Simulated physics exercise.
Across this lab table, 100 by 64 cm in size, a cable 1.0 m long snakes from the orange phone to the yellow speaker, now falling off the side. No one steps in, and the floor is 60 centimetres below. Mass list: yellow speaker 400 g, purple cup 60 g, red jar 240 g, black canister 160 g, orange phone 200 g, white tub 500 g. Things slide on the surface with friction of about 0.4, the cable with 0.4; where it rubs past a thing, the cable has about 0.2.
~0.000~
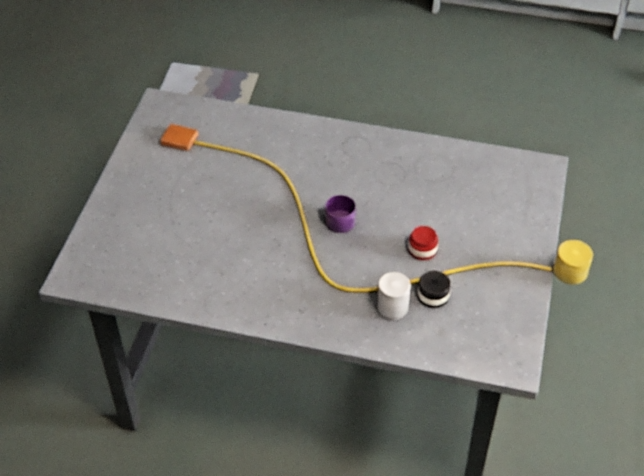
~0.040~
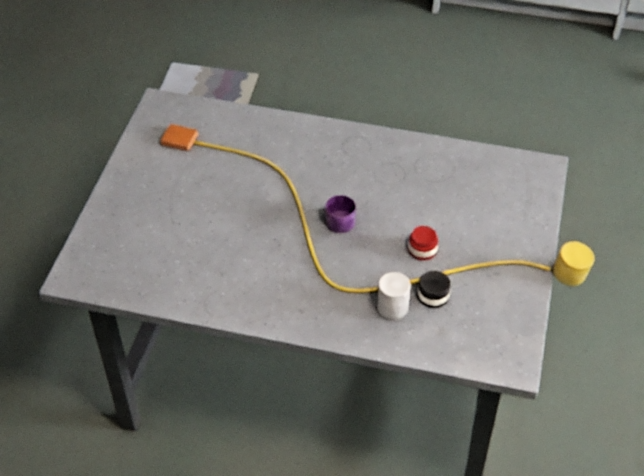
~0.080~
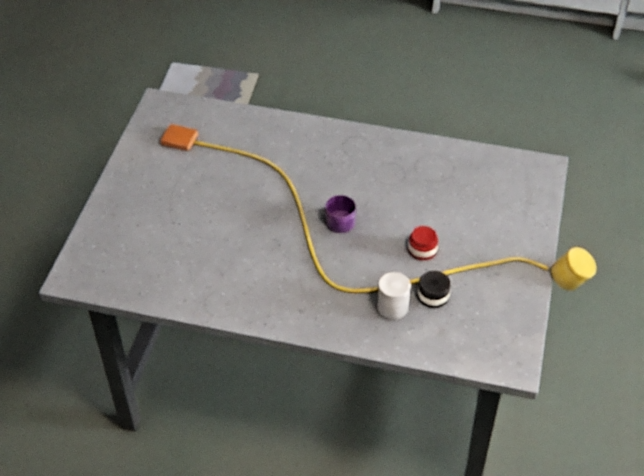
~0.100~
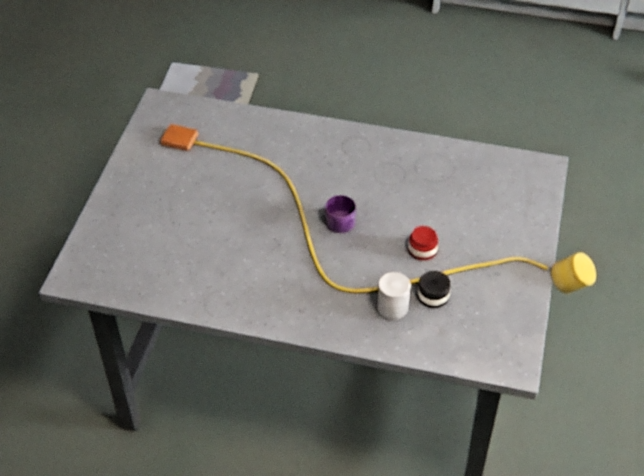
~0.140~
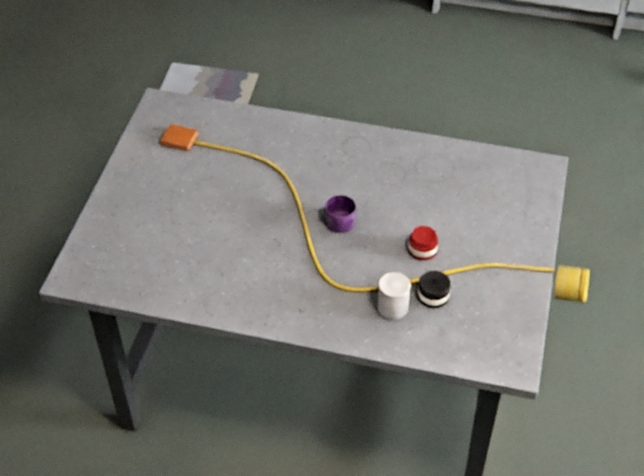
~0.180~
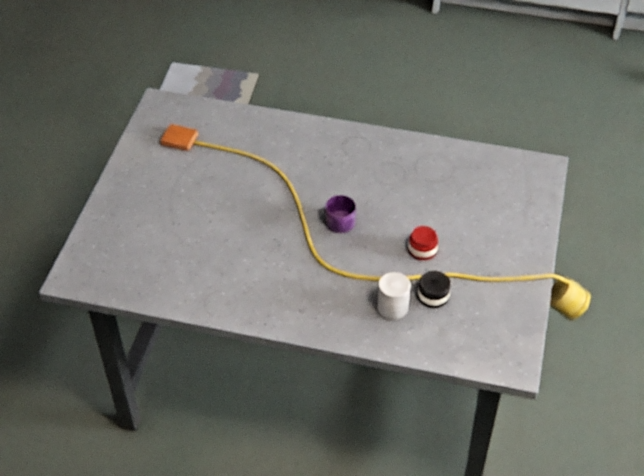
A grey lab table stands on a dull green floor, seen from above at an angle by a still camera. A yellow cable curves from an orange phone at the far left, past a purple cup, red jar, white tub and black canister, to a yellow speaker at the right edge. The speaker tilts outward, rolls onto its side and slips lower past the edge, the cable's right stretch shifting and straightening.
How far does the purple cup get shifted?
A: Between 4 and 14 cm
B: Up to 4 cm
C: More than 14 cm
The answer is A.
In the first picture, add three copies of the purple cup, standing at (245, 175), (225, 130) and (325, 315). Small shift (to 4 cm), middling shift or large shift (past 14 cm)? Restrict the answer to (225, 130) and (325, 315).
Going in order, I'd call it a short shift for the first and a short shift for the second.
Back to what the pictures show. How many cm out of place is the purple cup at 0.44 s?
The purple cup is 8 cm out of place.
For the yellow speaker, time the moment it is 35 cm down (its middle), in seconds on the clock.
Close to 0.50 s.
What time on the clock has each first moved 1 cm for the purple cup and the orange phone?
Purple cup 0.26 s, orange phone 0.28 s.
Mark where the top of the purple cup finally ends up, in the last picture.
The top finishes roughly at pixel (364, 184) of the last view.
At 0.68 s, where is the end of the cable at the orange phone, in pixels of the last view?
In the last view it is close to (313, 207).
After 0.4 s, the cable's tail end at (231, 179); purple cup 8 cm off its start, orange phone 14 cm off its start, yellow speaker over the edge.
After 0.7 s, the cable's tail end at (313, 207); purple cup 8 cm off its start, orange phone 34 cm off its start, yellow speaker over the edge.
After 0.9 s, the cable's tail end at (365, 233); purple cup 8 cm off its start at (364, 184), orange phone 47 cm off its start at (348, 225), yellow speaker over the edge.
After 1.2 s, the cable's tail end at (365, 233); purple cup 8 cm off its start, orange phone 47 cm off its start, yellow speaker over the edge.
After 2.4 s, the cable's tail end at (365, 233); purple cup 8 cm off its start at (364, 184), orange phone 47 cm off its start at (348, 225), yellow speaker over the edge.
